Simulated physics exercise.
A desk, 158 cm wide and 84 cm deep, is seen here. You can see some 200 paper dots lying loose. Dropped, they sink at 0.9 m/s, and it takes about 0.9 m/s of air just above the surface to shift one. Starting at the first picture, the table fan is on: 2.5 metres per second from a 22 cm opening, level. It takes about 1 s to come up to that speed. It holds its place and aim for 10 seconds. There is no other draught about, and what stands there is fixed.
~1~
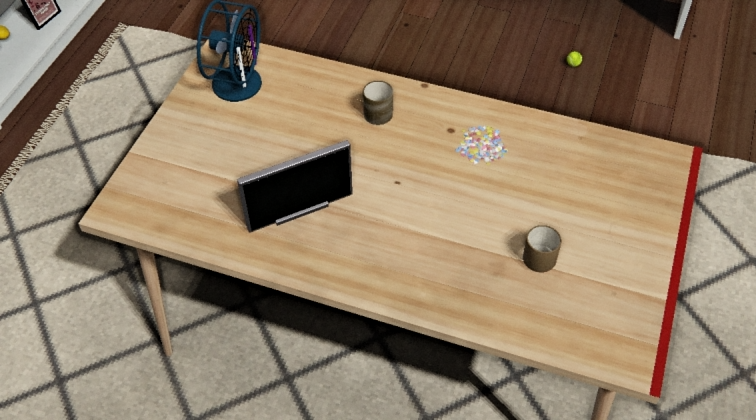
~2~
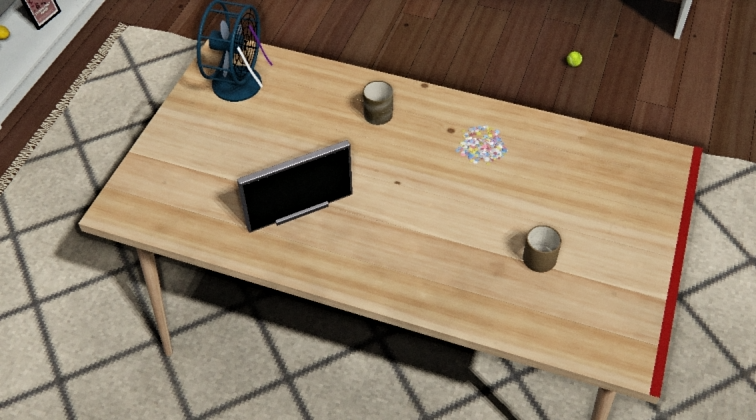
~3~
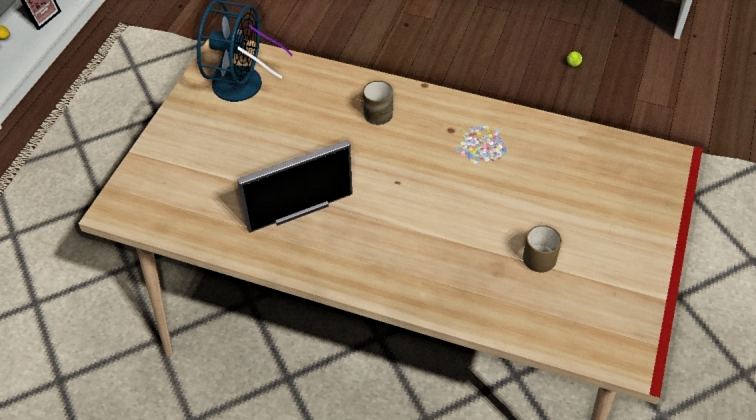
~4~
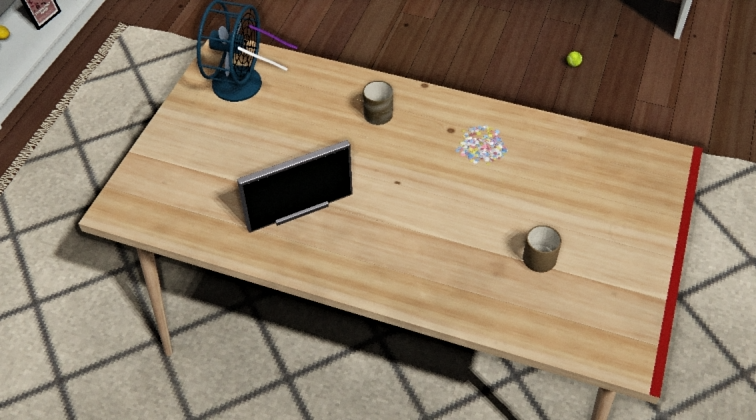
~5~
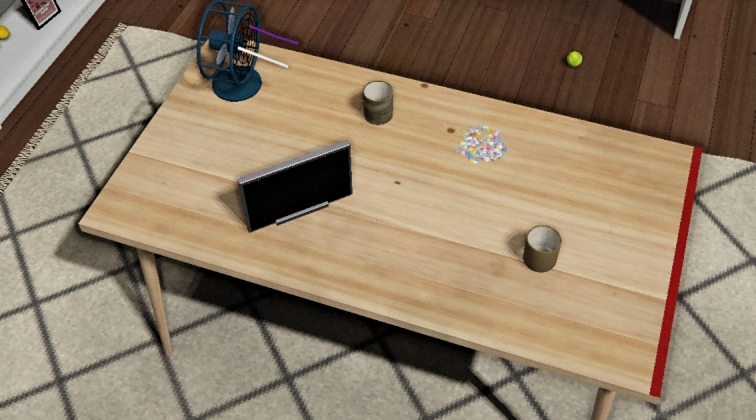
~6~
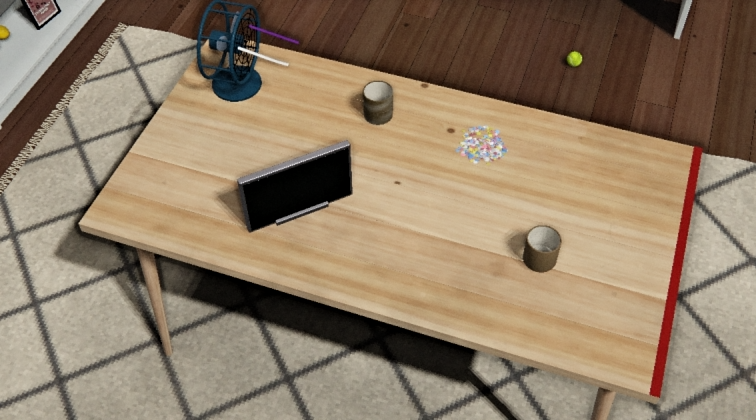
We see a dark blue fan spinning at the left of a wooden table, its white and purple streamers lifting and stretching out to the right, while the paper dots, two mugs and a propped-up dark screen stay still.
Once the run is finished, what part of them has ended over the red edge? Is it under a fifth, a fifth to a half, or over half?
The greater part.
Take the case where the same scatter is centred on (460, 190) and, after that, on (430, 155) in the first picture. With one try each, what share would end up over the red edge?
Roughly 2 %, then 50 %.
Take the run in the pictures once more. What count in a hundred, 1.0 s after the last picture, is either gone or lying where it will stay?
The share is about 0 %.
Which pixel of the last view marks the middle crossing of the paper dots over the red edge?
I'd point to somewhere near (694, 198).
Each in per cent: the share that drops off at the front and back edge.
Roughly 0 per cent at the front edge and 1 per cent at the back edge.
Then, 1.0 s after the last picture, 0 % are over the red edge; the middle of those still in play is near (487, 149); 0 % have settled or left.
Then, 2.2 s after the last picture, 21 % are over the red edge; the middle of those still in play is near (600, 175); 3 % have settled or left.
Then, 4.6 s after the last picture, 95 % are over the red edge; 94 % have settled or left.
Then, 9.1 s after the last picture, at the end, 98 % are over the red edge.
